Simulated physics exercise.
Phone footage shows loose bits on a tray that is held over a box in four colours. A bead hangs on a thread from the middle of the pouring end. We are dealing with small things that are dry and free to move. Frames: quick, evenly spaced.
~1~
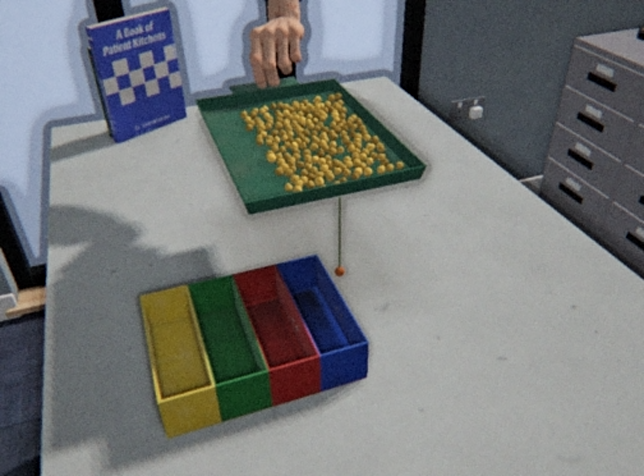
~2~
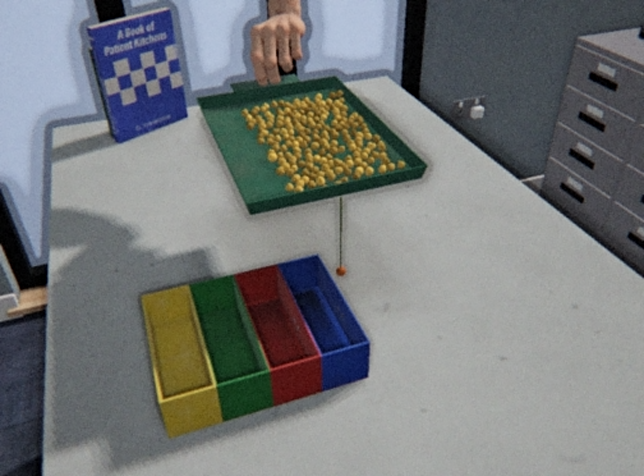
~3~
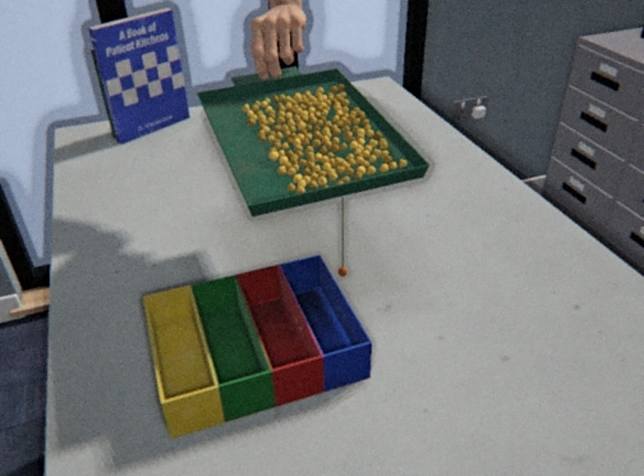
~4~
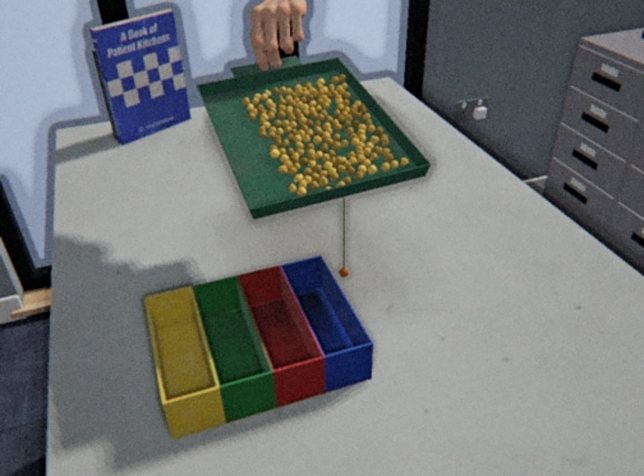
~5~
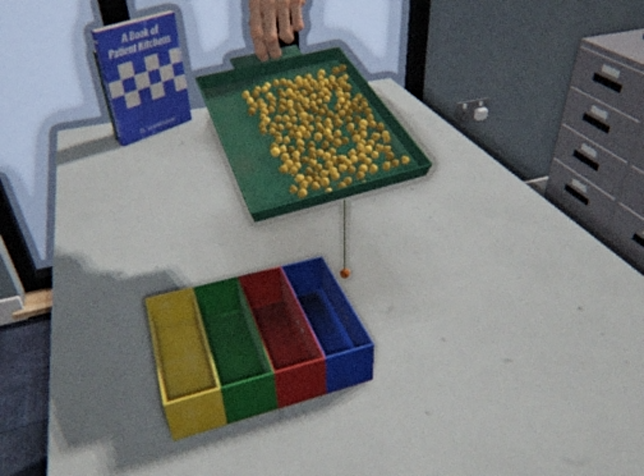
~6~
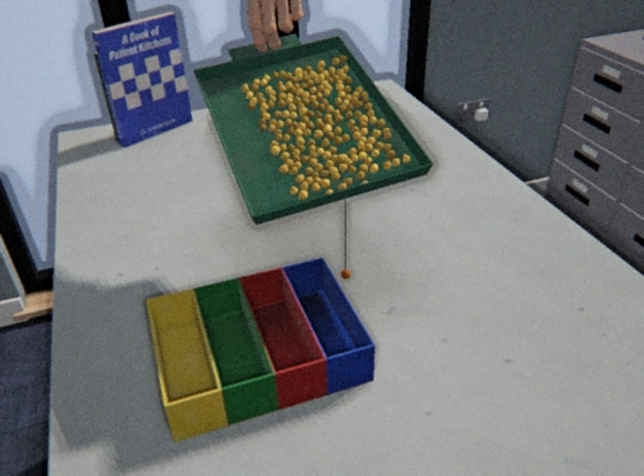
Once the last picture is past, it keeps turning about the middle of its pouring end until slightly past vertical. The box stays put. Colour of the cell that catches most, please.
The colour is red.
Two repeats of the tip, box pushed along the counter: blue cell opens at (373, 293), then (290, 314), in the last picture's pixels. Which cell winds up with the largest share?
The answer is that green cell for the first try and blue for the second.
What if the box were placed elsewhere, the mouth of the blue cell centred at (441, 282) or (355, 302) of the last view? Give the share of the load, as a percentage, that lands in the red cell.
Close to 0 in a hundred, then close to 30 in a hundred.
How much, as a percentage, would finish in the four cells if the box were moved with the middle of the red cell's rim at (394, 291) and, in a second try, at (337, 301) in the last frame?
Close to 60 %, followed by close to 100 %.
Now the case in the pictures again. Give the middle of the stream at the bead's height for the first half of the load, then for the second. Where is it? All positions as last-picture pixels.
First half (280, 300); second half (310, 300).
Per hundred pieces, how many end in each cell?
Per cell: Yellow at 0 %, green at 10 %, red at 50 %, blue at 30 %.
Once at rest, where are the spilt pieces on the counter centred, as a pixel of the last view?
Its middle is at roughly (397, 362).
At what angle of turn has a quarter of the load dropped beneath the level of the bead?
About 110° of tilt.
Just after the last frame, tray tipped steeply; almost all on the tray; just a few in the green cell; just a few in the red cell; just a few falling or outside the box.
A moment on, tray tipped right over; almost all on the tray; just a few in the green cell; just a few in the red cell; just a few in the blue cell; just a few falling or outside the box.
Further on, tray tipped past a quarter turn; roughly half in the red cell; roughly a quarter in the blue cell; about a tenth in the green cell; just a few in the yellow cell; about a tenth falling or outside the box.
When it is over, tray tipped past a quarter turn; roughly half in the red cell; roughly a quarter in the blue cell; about a tenth in the green cell; just a few in the yellow cell; about a tenth outside the box.
